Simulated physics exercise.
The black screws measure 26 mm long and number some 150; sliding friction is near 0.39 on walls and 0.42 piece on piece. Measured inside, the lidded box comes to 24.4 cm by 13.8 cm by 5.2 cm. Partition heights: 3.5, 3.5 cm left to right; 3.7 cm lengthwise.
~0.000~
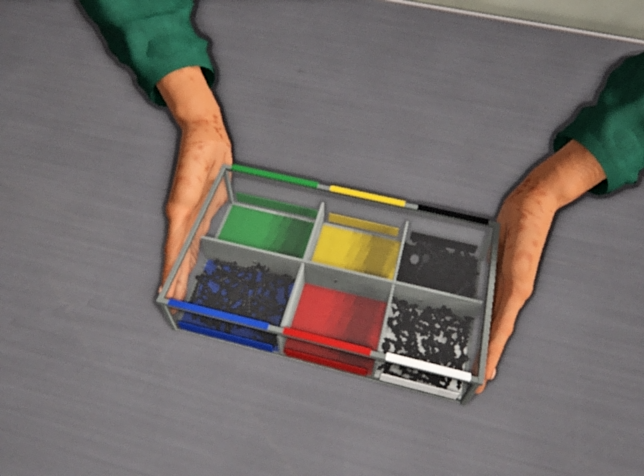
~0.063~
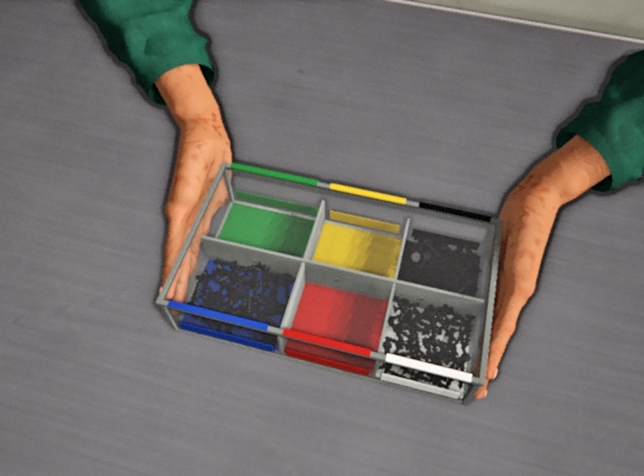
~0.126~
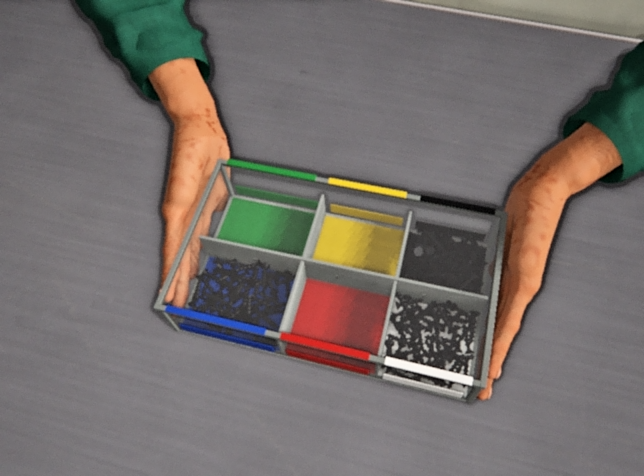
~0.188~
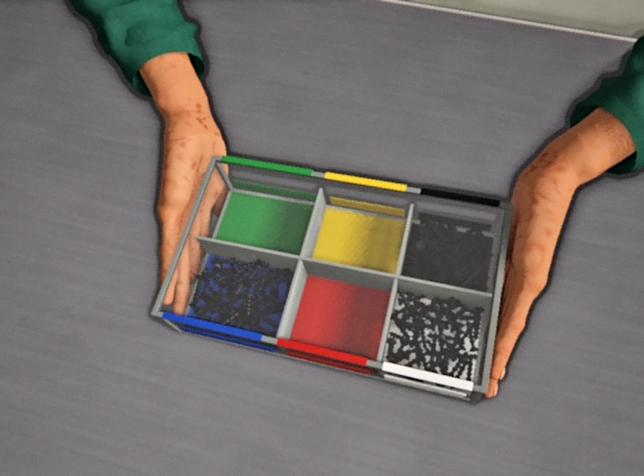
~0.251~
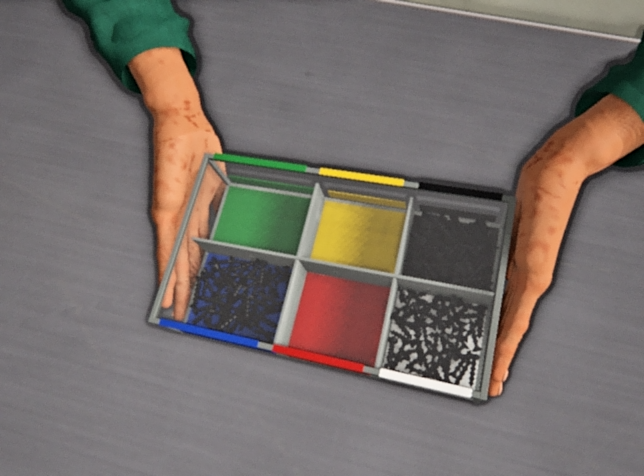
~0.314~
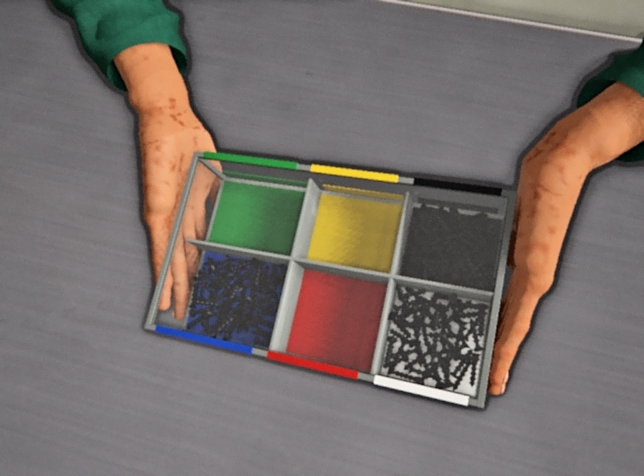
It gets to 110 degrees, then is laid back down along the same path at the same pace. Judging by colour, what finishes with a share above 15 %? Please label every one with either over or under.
Labels - red: Under; blue: Over; green: Under; yellow: Under; white: Over; black: Over.
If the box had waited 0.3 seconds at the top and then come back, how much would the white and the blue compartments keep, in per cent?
You'd end up with white at 35 per cent and blue at 40 per cent.
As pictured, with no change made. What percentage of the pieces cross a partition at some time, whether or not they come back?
Estimate: Some 10 per cent.
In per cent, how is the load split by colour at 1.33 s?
You'd find red at 5, blue at 40, green at 0, yellow at 0, white at 35 and black at 20 per cent.
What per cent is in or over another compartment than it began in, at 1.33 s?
About 5 percent.
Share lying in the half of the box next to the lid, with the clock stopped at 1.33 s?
50 %.
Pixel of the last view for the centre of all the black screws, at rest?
Approximately (397, 351) in the last view.
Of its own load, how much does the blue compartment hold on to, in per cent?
Some 100 percent.
After 1.33 s, tilt 109 degrees; red 5 %, blue 40 %, white 35 %, black 20 %.
Then, at 2.01 s, tilt 47 degrees; red 5 %, blue 40 %, white 35 %, black 20 %.
Then, at 2.72 s, tilt 0 degrees; red 5 %, blue 40 %, white 35 %, black 20 %.
In the end, at 3.2 s, red 5 %, blue 40 %, green 0 %, yellow 0 %, white 35 %, black 20 %.
